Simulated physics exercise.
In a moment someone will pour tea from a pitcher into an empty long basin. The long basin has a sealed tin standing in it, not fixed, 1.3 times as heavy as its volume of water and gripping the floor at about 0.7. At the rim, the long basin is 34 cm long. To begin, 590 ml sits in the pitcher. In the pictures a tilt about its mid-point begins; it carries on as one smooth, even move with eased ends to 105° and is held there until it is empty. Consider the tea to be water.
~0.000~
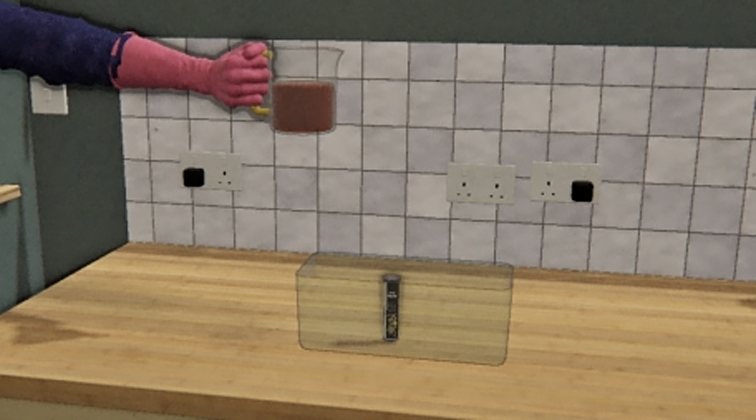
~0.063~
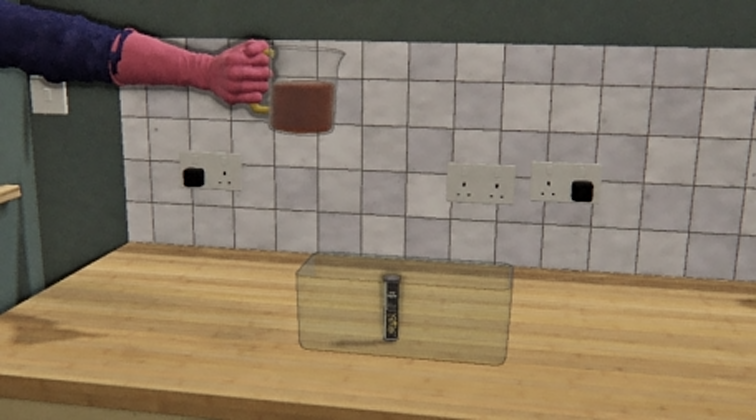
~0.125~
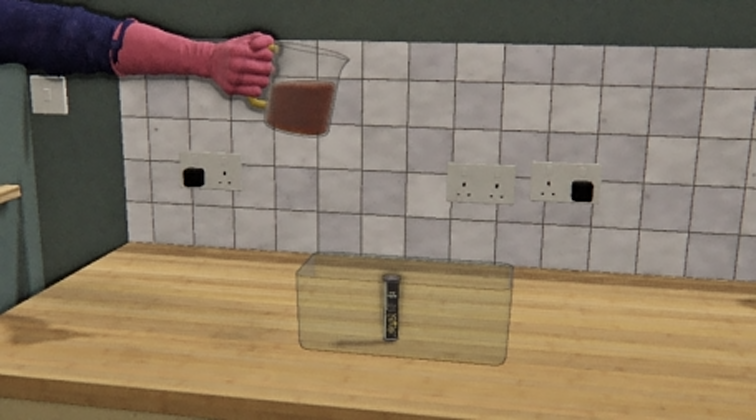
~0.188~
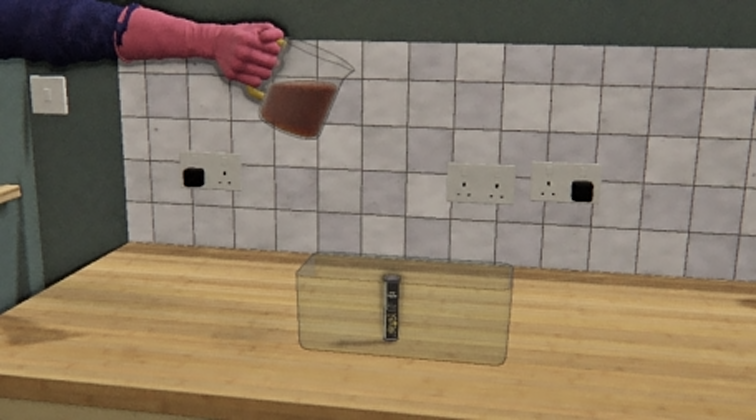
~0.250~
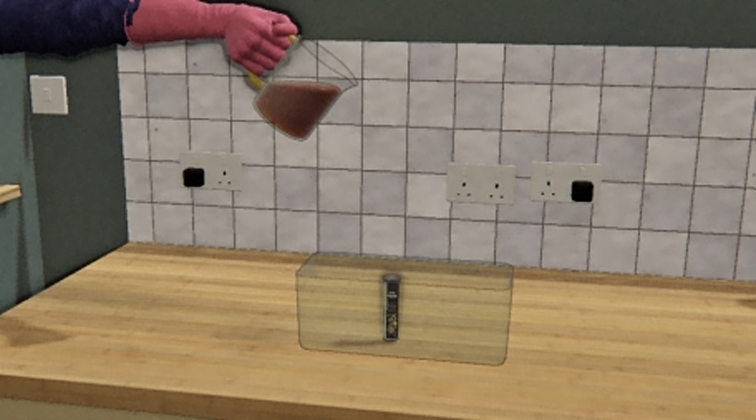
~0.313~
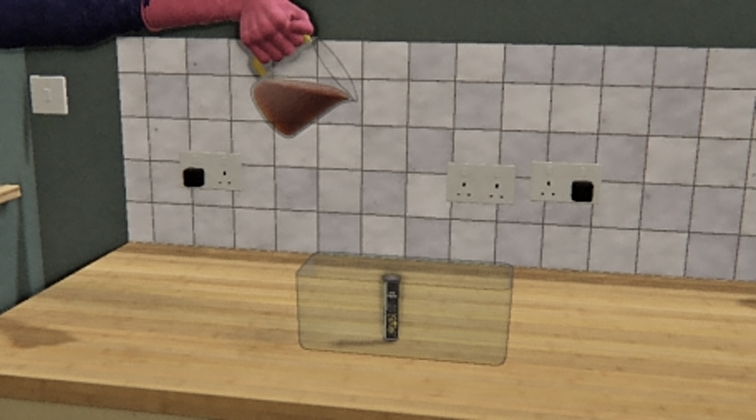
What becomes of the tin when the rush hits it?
It does not capsize.
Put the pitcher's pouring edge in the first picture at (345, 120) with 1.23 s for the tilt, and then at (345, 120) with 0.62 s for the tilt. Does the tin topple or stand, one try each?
The tin overturns the first time and overturns the second time.
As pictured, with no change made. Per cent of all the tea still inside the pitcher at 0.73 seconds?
Around 18 in a hundred.
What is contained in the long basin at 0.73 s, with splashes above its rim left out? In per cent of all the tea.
Roughly 44 percent of it.
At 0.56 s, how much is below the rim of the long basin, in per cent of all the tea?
Near 1 in a hundred.
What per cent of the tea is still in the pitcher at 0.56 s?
Still held: Roughly 60 % of the total.
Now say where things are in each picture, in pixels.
In the first frame, it leans 0°; its right rim is at (344, 50); the tea meets the walls at (273, 82) and (334, 84); the long basin's rim runs from (305, 264) to (512, 278); the tin's top is at (392, 281).
In the second frame, it leans 3°; its right rim is at (346, 52); the tea meets the walls at (273, 83) and (335, 84).
In the third frame, it leans 10°; its right rim is at (350, 59); the tea meets the walls at (273, 84) and (336, 84).
In the fourth frame, it leans 22°; its right rim is at (355, 70); the tea meets the walls at (271, 86) and (338, 85).
In the fifth frame, it leans 37°; its right rim is at (358, 85); the tea meets the walls at (262, 91) and (342, 89).
In the sixth frame, it leans 53°; its right rim is at (358, 101); the tea meets the walls at (257, 82) and (348, 94).
After 0.56 s the tilt is 102° and 61 per cent is still to pour; the tin stands where it began.
After 0.73 s the tilt is 105° and 19 per cent is still to pour; the tin stands where it began.
After 0.92 s the tilt is 105° and 4 per cent is still to pour; the tin stands where it began.
After 1.12 s the tilt is 105° and 0 per cent is still to pour; the tin stands where it began.
In the end the tin stands where it began.
